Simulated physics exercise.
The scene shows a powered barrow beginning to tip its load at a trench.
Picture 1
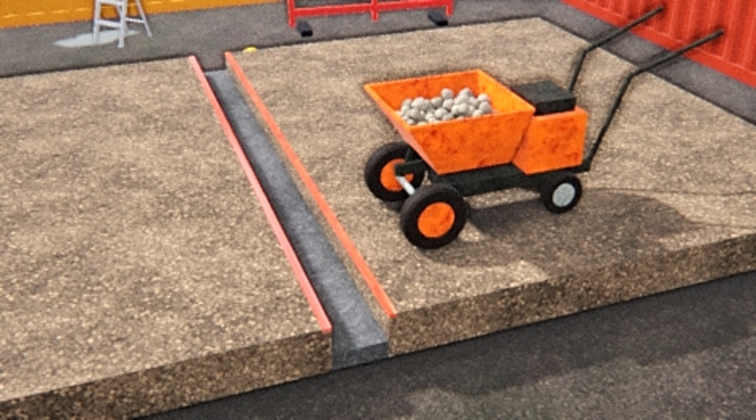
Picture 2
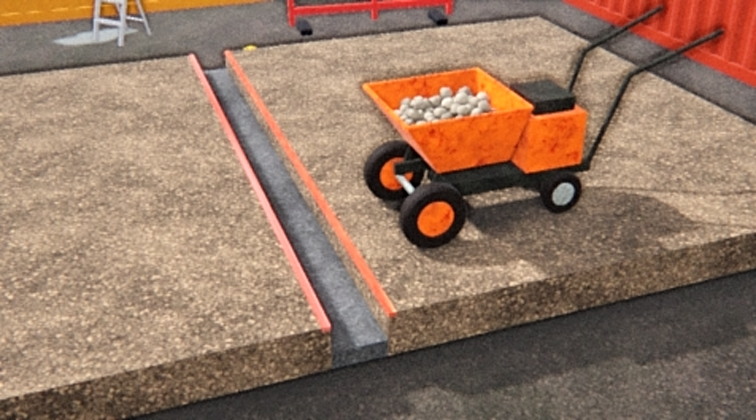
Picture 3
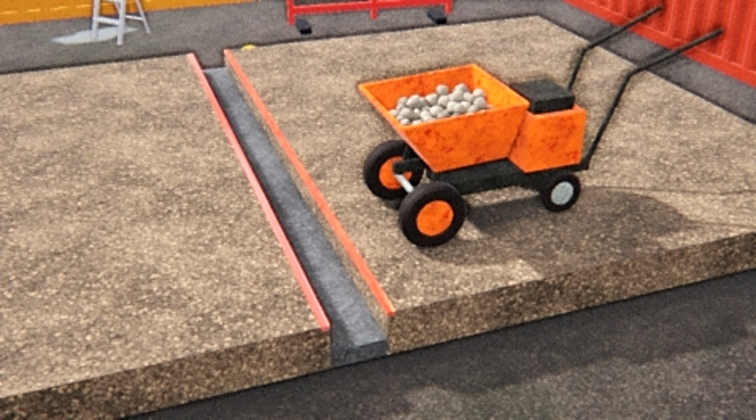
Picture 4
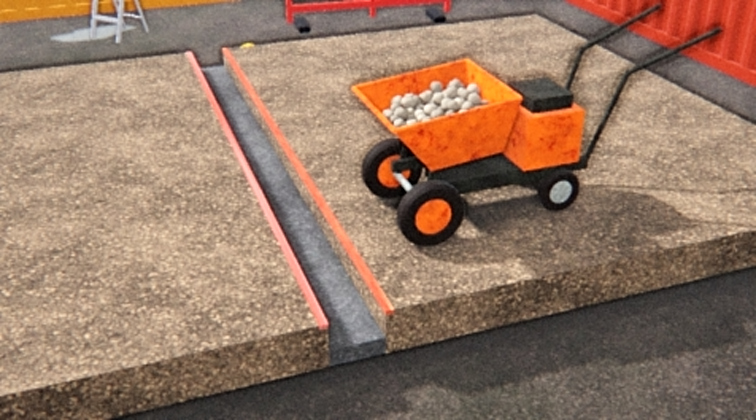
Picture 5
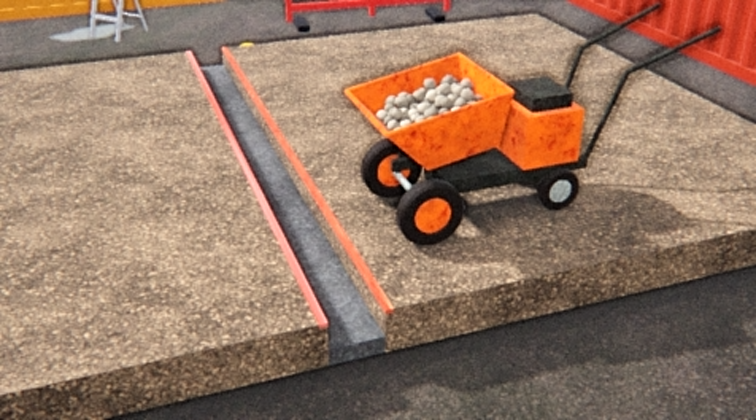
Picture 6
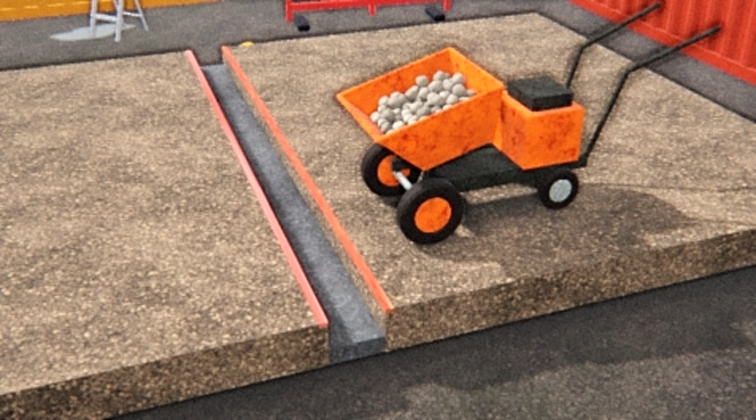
To begin with, an orange powered barrow loaded with rounded pebbles stands to the right of a narrow, red-edged trench, its skip level. The skip then starts tilting slightly toward the trench, and its tilt steadily increases until the front lip sits clearly lower, with the pebbles still inside.
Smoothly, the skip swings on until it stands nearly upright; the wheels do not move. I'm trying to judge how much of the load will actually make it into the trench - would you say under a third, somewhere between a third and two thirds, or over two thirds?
Trench receives a third to two thirds.
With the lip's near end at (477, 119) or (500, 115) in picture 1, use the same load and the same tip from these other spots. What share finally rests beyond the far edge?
First spot 0 per cent, second spot 0 per cent.
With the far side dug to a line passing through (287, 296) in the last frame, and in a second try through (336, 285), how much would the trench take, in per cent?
In order: Some 90 per cent, then some 20 per cent.
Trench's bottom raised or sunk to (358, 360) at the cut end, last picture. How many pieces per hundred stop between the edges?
Estimate: Approx. 60 %.
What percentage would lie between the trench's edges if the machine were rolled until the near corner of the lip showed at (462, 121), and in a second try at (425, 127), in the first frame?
80 % then 80 %.
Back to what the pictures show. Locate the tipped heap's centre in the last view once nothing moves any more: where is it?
The centre settles at about (292, 245).
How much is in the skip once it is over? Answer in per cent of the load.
Close to 0 per cent, give or take.
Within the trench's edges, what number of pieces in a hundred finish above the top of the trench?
Estimate: Near 5 per cent.
Soon, skip tipped steeply; all in the skip.
A while on, skip tipped steeply; most in the skip; a small part in or heaped over the trench; a stray few beyond it; a stray few falling.
Towards the end, skip tipped right over; about a quarter in the skip; about a third in or heaped over the trench; about a third beyond it.
Finally, skip tipped right over; about half in or heaped over the trench; about half beyond it.
